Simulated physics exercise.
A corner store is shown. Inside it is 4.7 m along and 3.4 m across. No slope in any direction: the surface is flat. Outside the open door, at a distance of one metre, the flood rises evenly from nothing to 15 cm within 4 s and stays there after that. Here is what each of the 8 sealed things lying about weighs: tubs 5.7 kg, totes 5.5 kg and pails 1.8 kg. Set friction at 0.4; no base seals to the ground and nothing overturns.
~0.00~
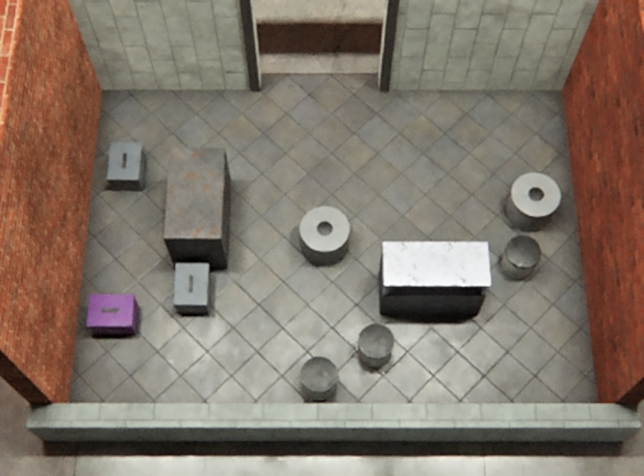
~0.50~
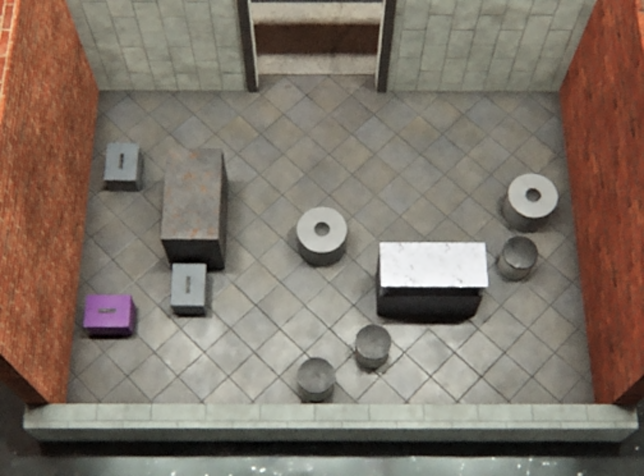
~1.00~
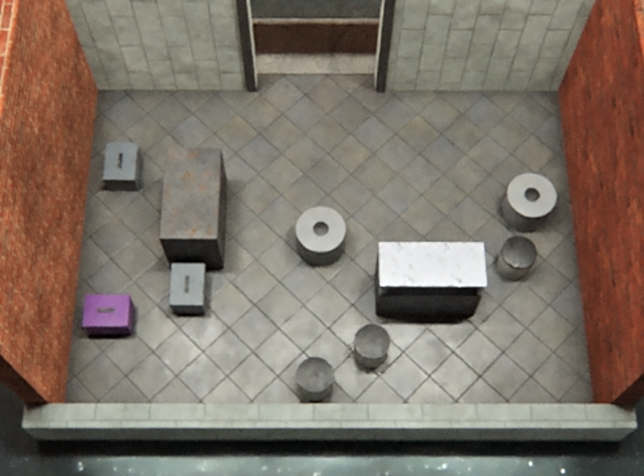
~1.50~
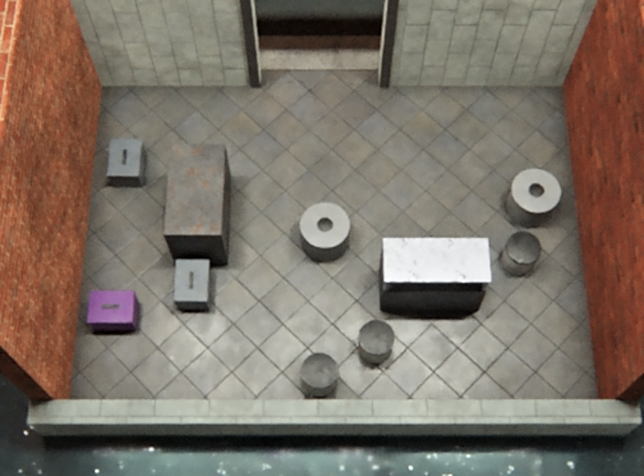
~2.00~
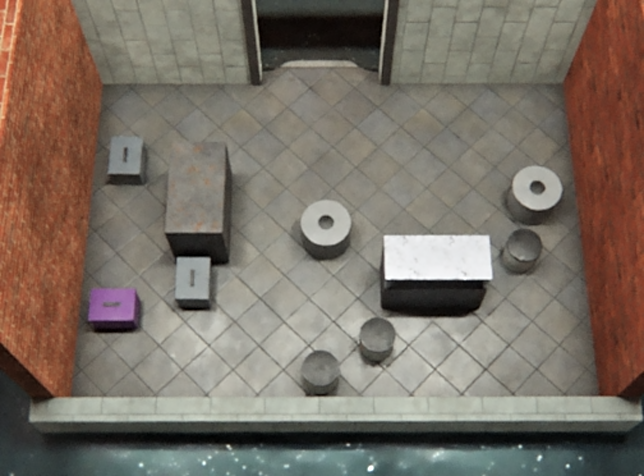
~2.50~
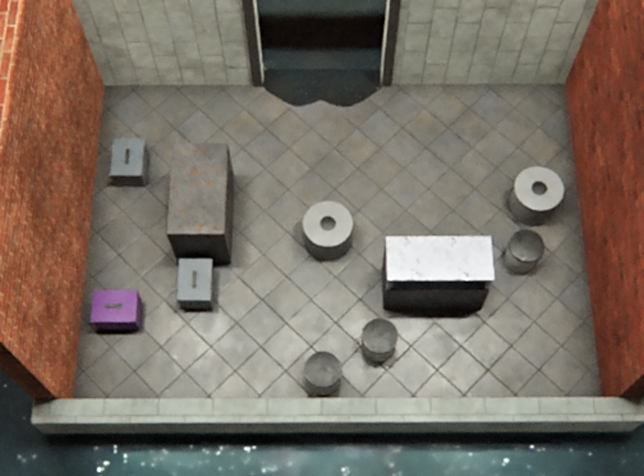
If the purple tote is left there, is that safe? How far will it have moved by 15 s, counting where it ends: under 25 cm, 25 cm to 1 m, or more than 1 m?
Watching it, I'd expect a big movement overall.
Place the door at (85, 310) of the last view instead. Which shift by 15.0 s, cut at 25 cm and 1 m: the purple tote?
Then the purple tote is swept a long way.
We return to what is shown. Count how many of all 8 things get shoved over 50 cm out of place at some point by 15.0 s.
Count: 8.
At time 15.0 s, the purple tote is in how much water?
Somewhere close to 9 cm.
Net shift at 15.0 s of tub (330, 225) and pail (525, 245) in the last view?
First 120 cm, then 30 cm.
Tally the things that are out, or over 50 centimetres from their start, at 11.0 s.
5 of them.
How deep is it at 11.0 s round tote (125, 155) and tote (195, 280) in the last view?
First about 5 cm, second about 4 cm.
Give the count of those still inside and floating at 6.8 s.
At that point I count 4.
After 3.5 s the purple tote is near (114, 306), 0.0 m from its start, aground; 0 afloat.
After 6.8 s the purple tote is near (114, 306), 0.0 m from its start, aground; 4 afloat.
After 11.0 s the purple tote is near (122, 186), 1.2 m from its start, afloat; 7 afloat.
After 15.0 s the purple tote is near (237, 91), 2.4 m from its start, afloat; 8 afloat.
